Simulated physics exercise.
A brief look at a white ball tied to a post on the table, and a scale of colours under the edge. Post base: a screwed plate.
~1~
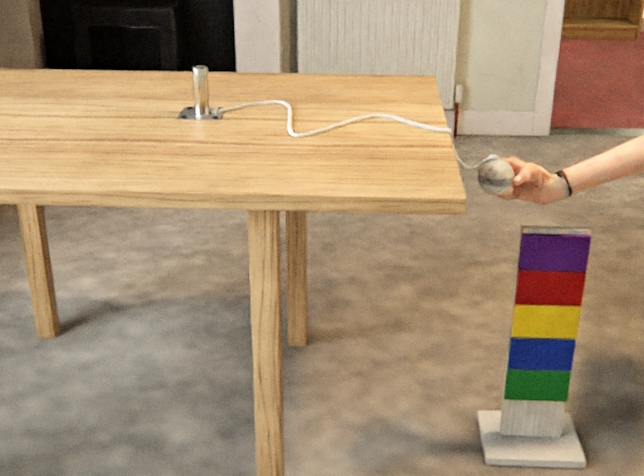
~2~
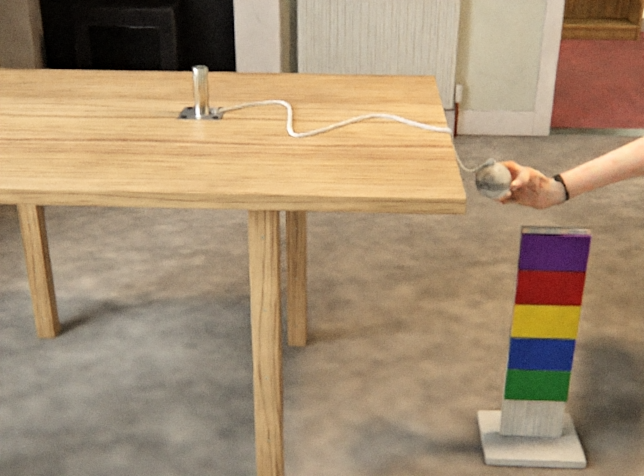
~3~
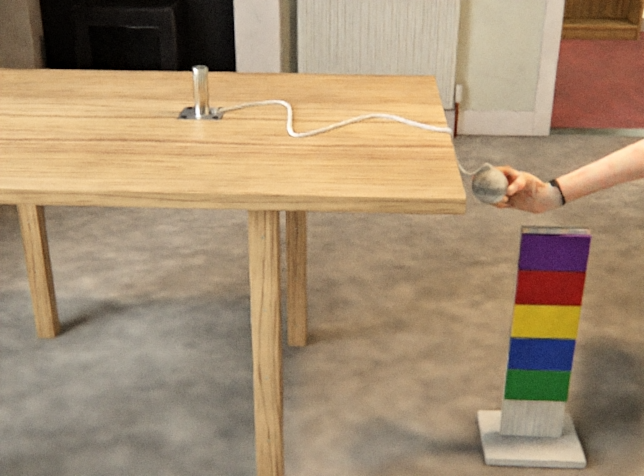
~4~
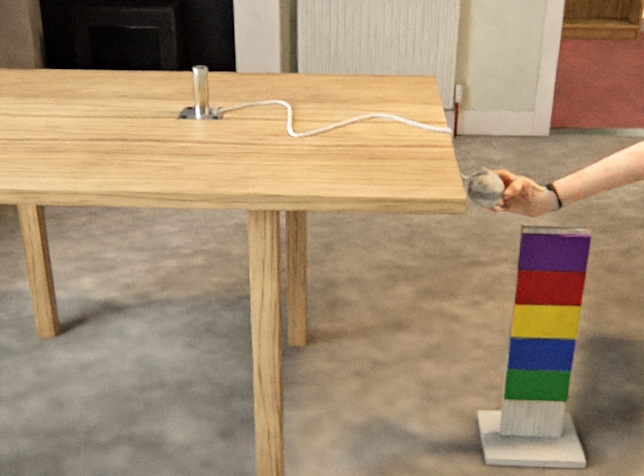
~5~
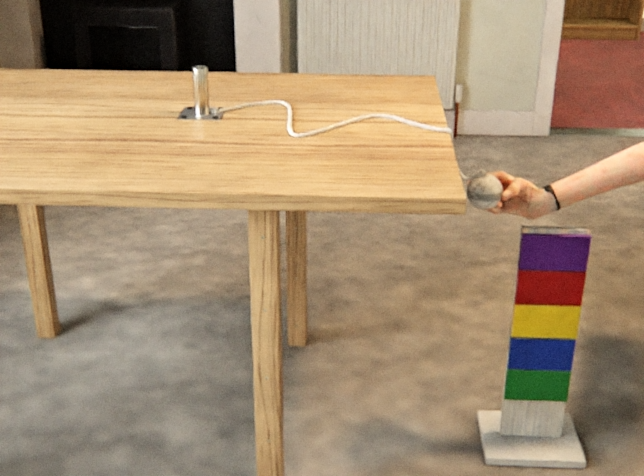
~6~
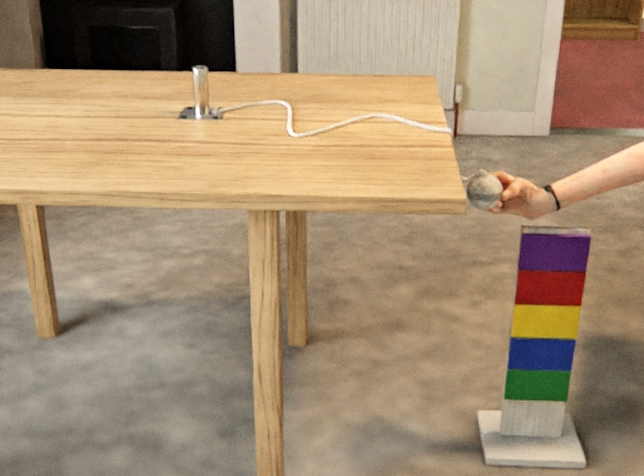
A hand reaching in from the right holds a white ball just past the edge of a pale wooden table, seen from slightly above in a carpeted room. A white cord winds across the tabletop from a metal post on a screwed plate, and an upright scale banded purple, red, yellow, blue and green stands below. The hand eases the ball slightly left and down, then stays nearly still.
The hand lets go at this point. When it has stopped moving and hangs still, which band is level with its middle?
Blue.
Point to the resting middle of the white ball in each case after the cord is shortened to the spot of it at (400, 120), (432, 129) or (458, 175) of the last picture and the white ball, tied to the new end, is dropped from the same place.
In order, it ends up near (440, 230), (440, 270) and (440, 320).
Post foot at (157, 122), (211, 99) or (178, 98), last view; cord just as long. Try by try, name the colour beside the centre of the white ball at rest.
The first case gives yellow, the second blue and the third yellow.
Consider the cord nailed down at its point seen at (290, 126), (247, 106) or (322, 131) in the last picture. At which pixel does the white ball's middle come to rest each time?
In order of the tries: About (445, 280), about (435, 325), about (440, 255).
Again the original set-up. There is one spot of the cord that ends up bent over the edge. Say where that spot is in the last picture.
That spot is around (332, 128).
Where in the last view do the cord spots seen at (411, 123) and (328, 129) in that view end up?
The first finishes about (443, 229) and the second about (444, 129).
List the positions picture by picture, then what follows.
The first frame shows white ball (496, 177); purple (555, 254); red (550, 289); yellow (546, 322); blue (542, 355); green (538, 386).
The second frame shows white ball (493, 181); cord through (245, 105) (291, 114) (304, 135) (366, 118) (430, 128).
The third frame shows white ball (490, 186).
The fourth frame shows white ball (486, 190); cord through (245, 105) (291, 114) (304, 135) (366, 118) (430, 128).
The fifth frame shows white ball (485, 192).
The sixth frame shows white ball (485, 192); cord through (245, 105) (291, 114) (304, 135) (366, 118) (430, 128).
Soon after, ball near (435, 326); level with blue.
Then, ball near (431, 338); level with blue.
At rest, ball near (431, 340); level with blue. The blue one.
